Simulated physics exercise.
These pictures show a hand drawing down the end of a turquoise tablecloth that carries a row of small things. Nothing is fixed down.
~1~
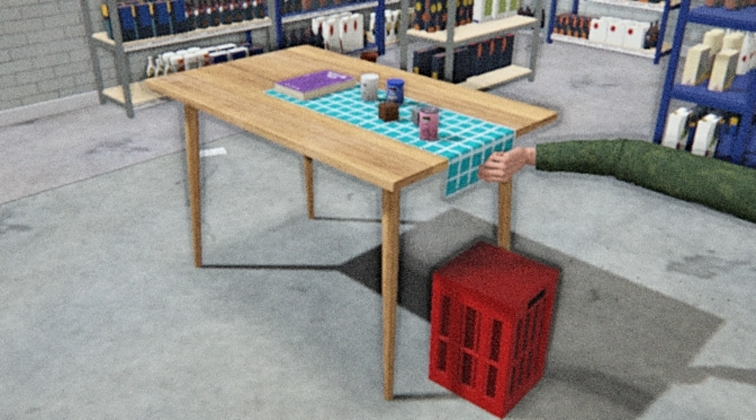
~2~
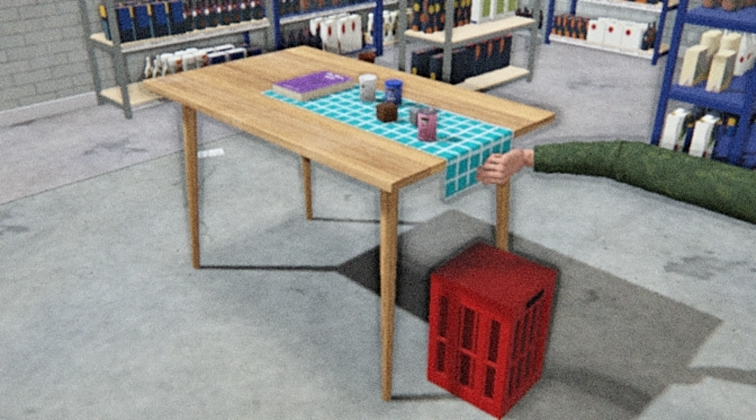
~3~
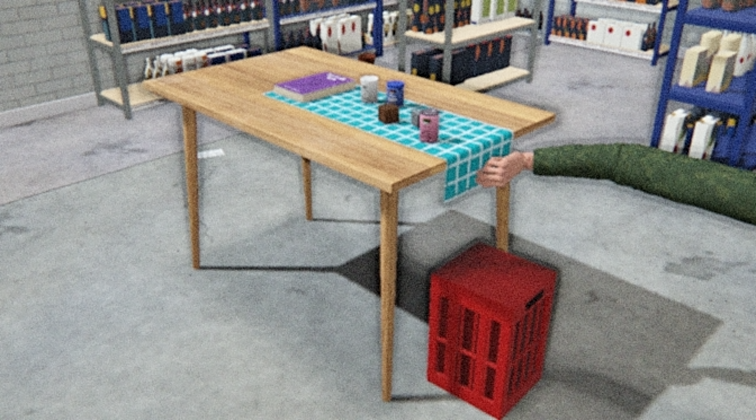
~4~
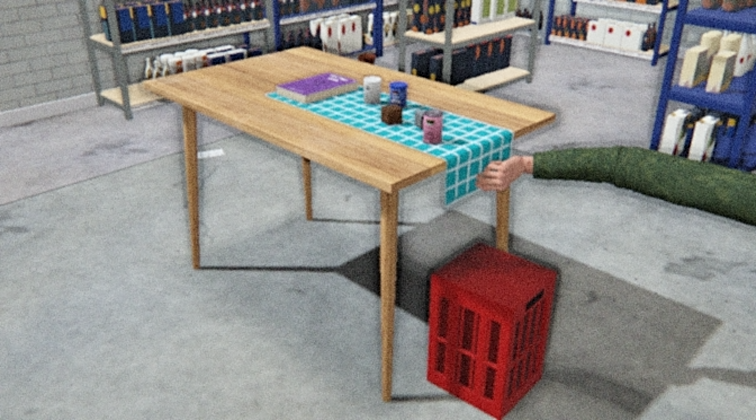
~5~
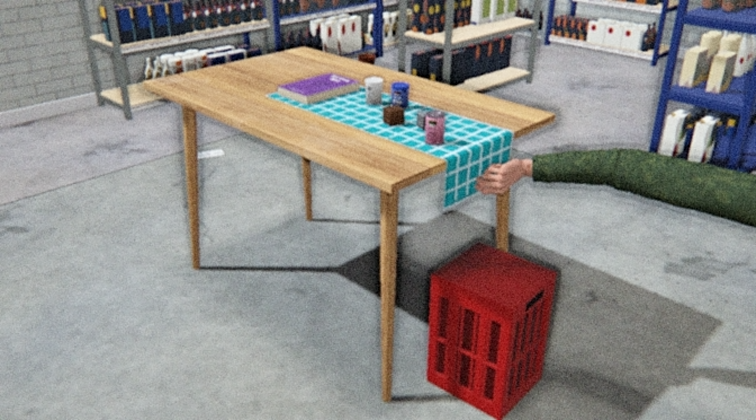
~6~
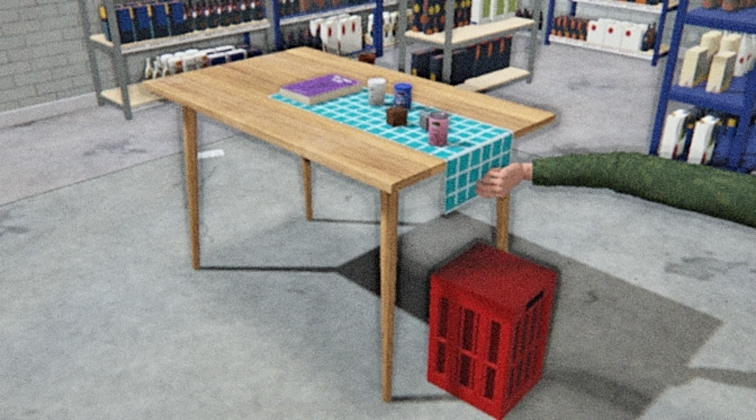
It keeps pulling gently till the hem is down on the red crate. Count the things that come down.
Over the edge go two.
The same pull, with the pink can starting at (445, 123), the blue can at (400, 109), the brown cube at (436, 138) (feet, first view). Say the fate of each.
The pink can falls, the blue can keeps its place on top, the brown cube goes over.
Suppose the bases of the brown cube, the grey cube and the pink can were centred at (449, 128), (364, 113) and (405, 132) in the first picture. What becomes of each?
The brown cube goes over, the grey cube remains up, the pink can is carried off.
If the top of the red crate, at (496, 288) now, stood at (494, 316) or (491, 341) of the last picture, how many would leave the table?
The count: 3 and 4.
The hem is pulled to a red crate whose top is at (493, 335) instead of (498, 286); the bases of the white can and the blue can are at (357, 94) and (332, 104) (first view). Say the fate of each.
The white can keeps its place on top, the blue can holds on.
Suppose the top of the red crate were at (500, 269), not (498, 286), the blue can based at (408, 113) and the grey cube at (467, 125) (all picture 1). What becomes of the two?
The blue can holds on, the grey cube tumbles off.
A little later, hem near (477, 217); all still up.
Next, hem near (476, 246); pink can gone.
Later still, hem on the crate; pink can and grey cube gone.
When it is over, hem on the crate; pink can and grey cube gone. The table loses two.
